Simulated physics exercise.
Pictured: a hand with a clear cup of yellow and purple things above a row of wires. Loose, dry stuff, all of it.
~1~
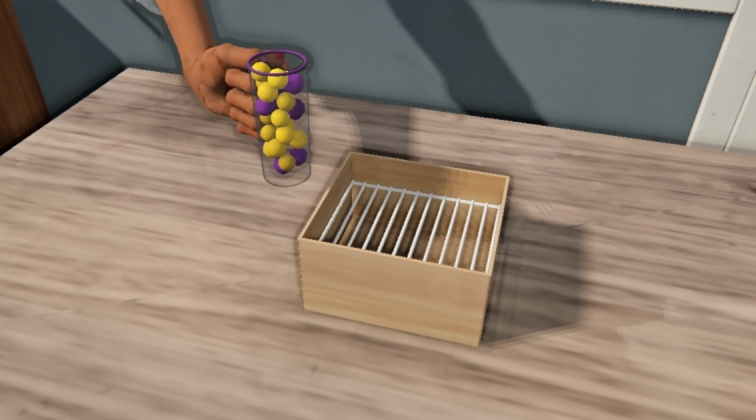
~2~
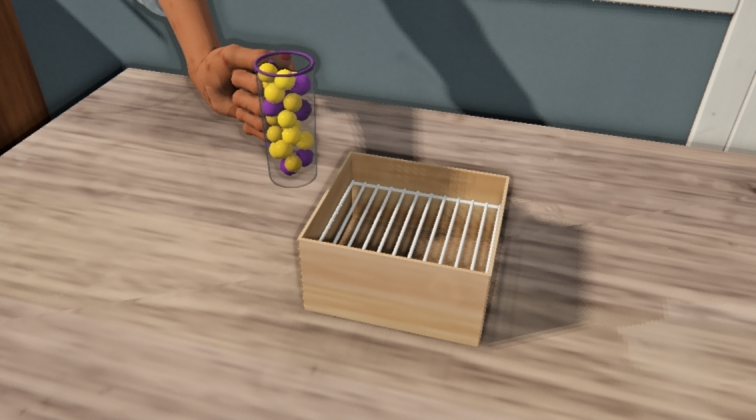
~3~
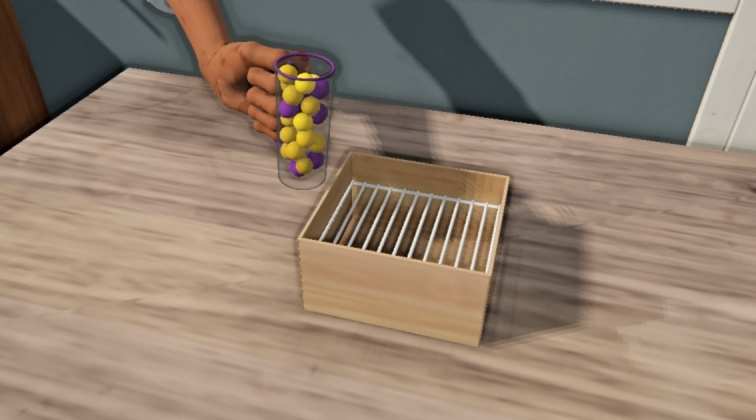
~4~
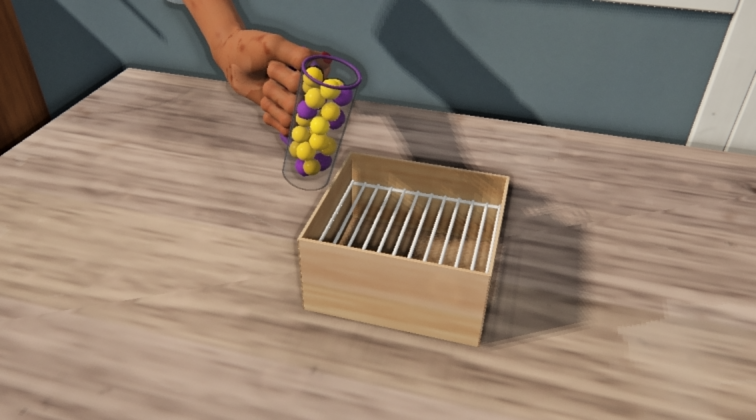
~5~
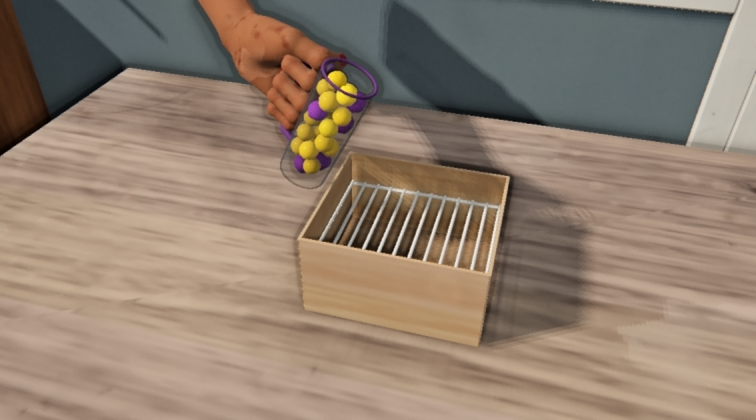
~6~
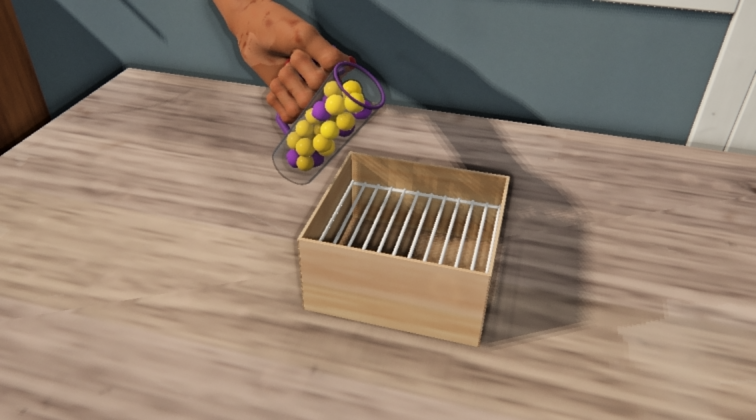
Above a wire-topped wooden box, a hand moves right and tilts a cup of yellow and purple balls.
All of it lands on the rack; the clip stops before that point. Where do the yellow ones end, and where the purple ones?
I'd say the yellow bits don't fall and the purple bits don't fall.
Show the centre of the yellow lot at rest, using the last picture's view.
Roughly (406, 241).
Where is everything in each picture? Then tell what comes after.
The first frame shows cup (283, 121), upright; rack (462, 244), 12 wires across; yellow sweets (285, 126), wider than the gaps; purple clay pellets (296, 109), wider than the gaps.
The second frame shows cup (289, 122), upright; purple ones (303, 110).
The third frame shows cup (304, 124), tipped 5°; yellow ones (305, 129).
The fourth frame shows cup (318, 127), tipped 15°; purple ones (308, 110).
The fifth frame shows cup (325, 128), tipped 25°; yellow ones (329, 128).
The sixth frame shows cup (325, 128), tipped 36°; rack (462, 244); yellow ones (323, 130); purple ones (323, 111).
Then, 0.46 s later than the last frame, yellow ones, every one in the cup; purple ones, every one in the cup.
Then, 0.94 s later than the last frame, yellow ones, the larger part in the cup, roughly a quarter on or over the wires; purple ones, every one in the cup.
Then, 1.52 s later than the last frame, yellow ones, every one on or over the wires; purple ones, roughly a quarter in the cup, the larger part on or over the wires.
When it is over, yellow ones, every one on the wires, not one under the rack; purple ones, every one on the wires, not one under the rack.
